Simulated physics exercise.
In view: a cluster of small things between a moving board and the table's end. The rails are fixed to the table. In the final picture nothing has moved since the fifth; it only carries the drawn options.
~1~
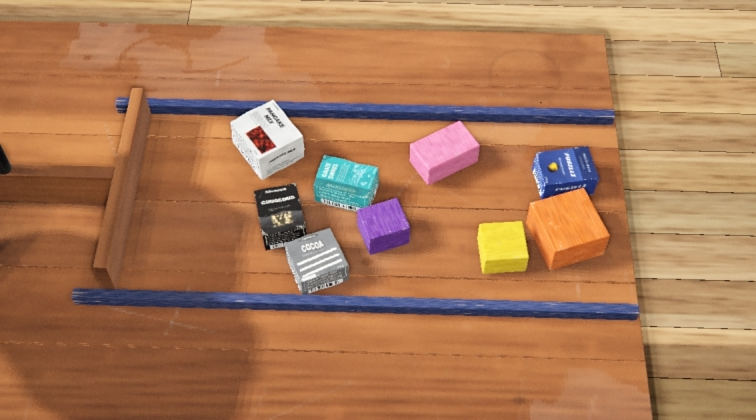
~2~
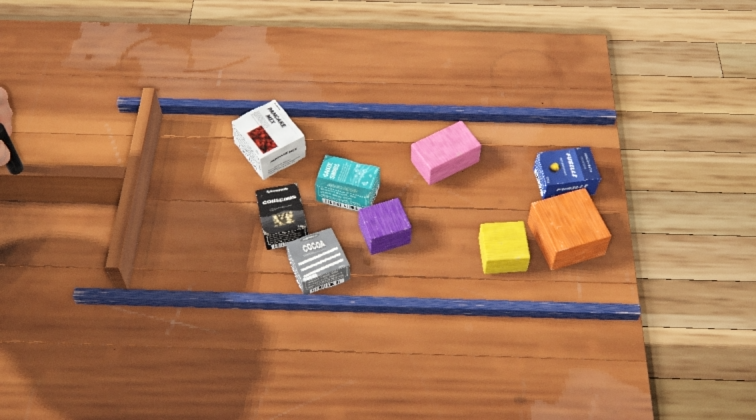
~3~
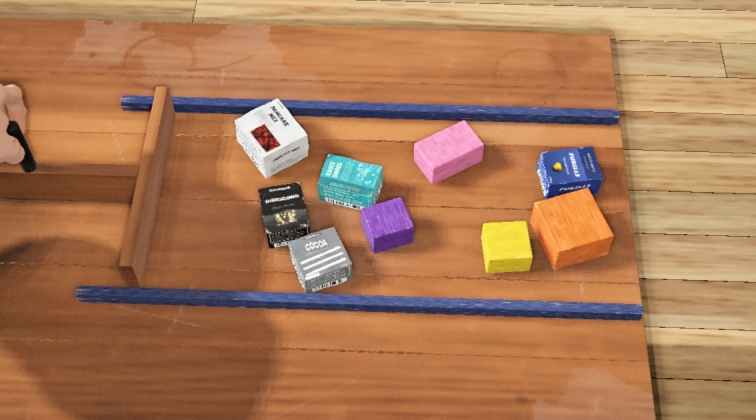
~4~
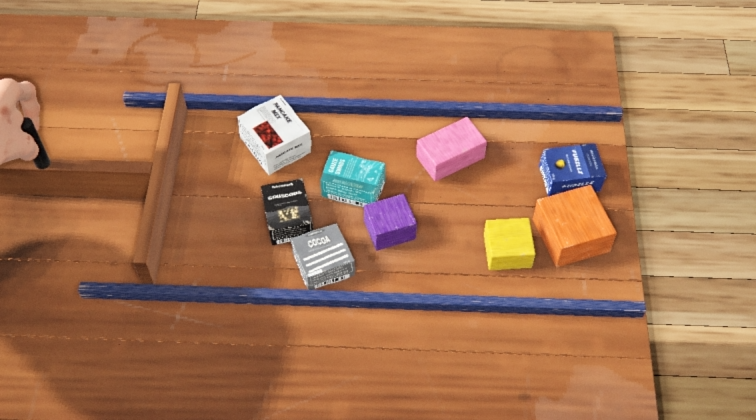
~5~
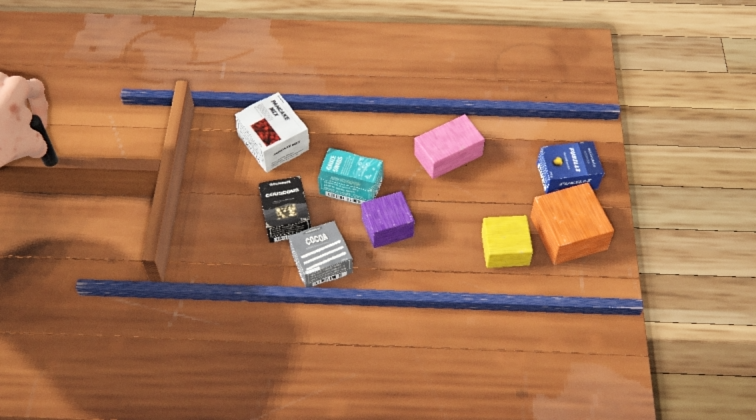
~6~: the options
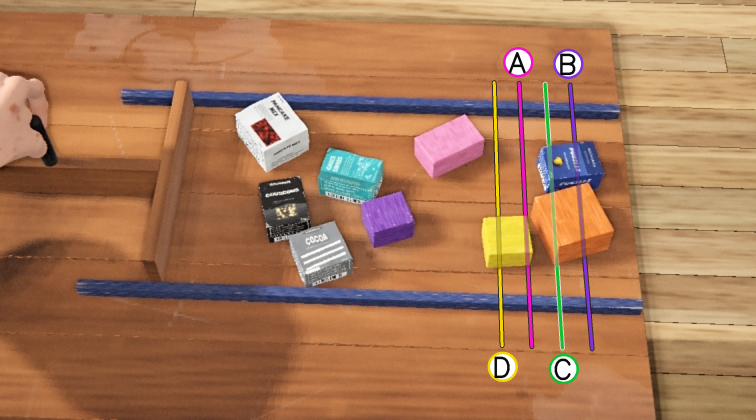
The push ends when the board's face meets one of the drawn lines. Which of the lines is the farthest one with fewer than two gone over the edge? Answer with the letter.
The farthest such stop is D.
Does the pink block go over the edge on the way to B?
Yes.
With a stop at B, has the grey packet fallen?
No.
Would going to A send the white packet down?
No.
On the marked copy, A at (525, 204); B at (580, 206); C at (553, 205); D at (498, 203).
With D. Early on, board (285, 169); grey packet (324, 258); white packet (334, 140).
Further on, board (404, 173); yellow block (519, 244); pink block (482, 135).
At the end, board (496, 176); blue box (622, 168); orange block (621, 216); none fallen.
As for the rest, A drops two; B drops six; C drops two.
